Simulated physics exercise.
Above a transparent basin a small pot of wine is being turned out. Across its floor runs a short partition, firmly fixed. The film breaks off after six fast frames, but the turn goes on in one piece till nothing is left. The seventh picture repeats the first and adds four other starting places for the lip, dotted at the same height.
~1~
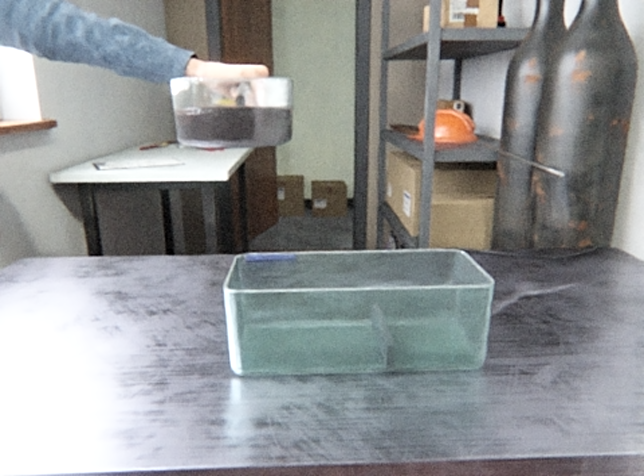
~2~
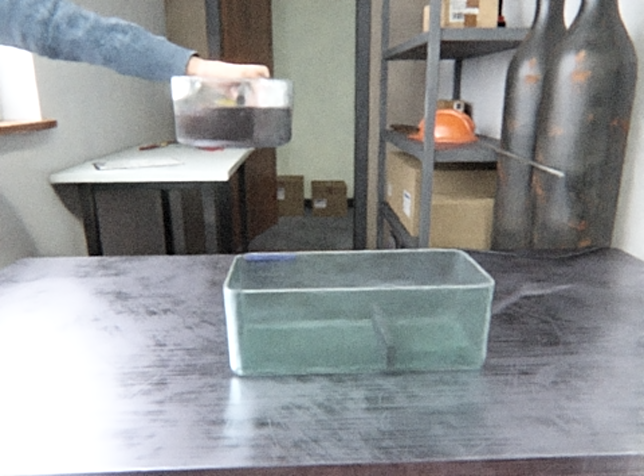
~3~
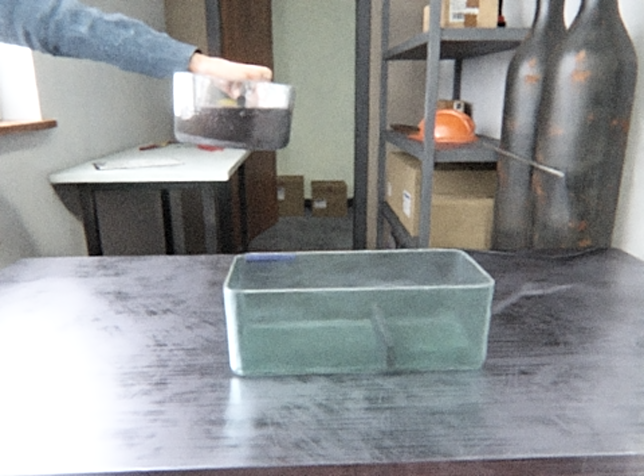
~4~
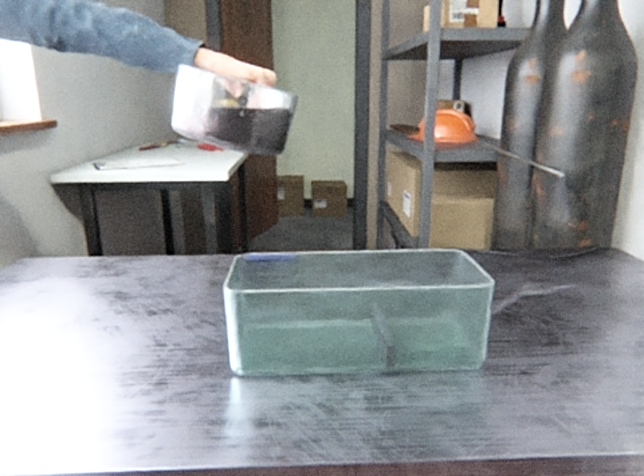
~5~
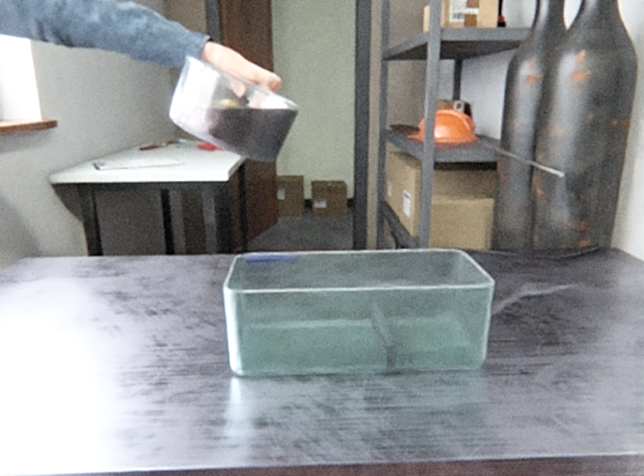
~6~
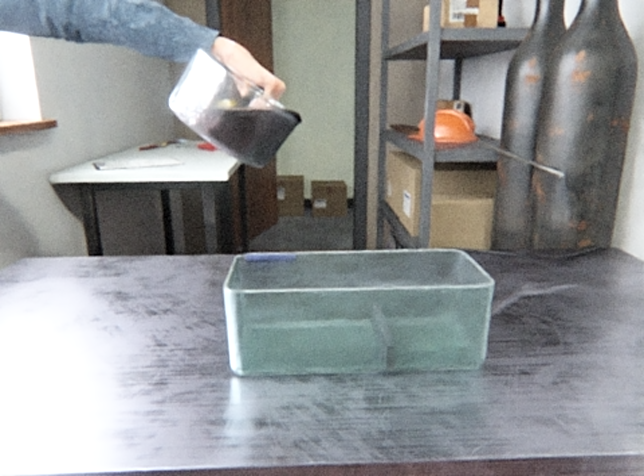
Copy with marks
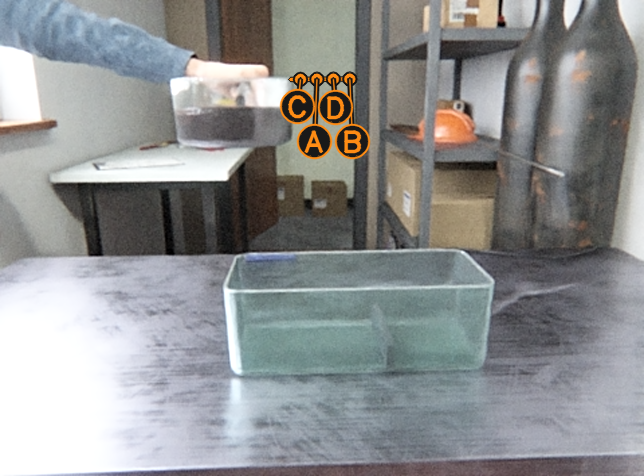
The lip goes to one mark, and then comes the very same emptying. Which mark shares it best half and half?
The answer is place D.
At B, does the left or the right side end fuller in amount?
The right one.
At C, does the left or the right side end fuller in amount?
The left one.
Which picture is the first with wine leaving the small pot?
In picture 6.
On the marked copy, A at (316, 79); B at (349, 79); C at (300, 79); D at (333, 79).
For place A, about 68 % ends left of the wall and 31 % right of it.
For place B, about 25 % ends left of the wall and 74 % right of it.
For place C, about 90 % ends left of the wall and 9 % right of it.
For place D, about 45 % ends left of the wall and 53 % right of it.
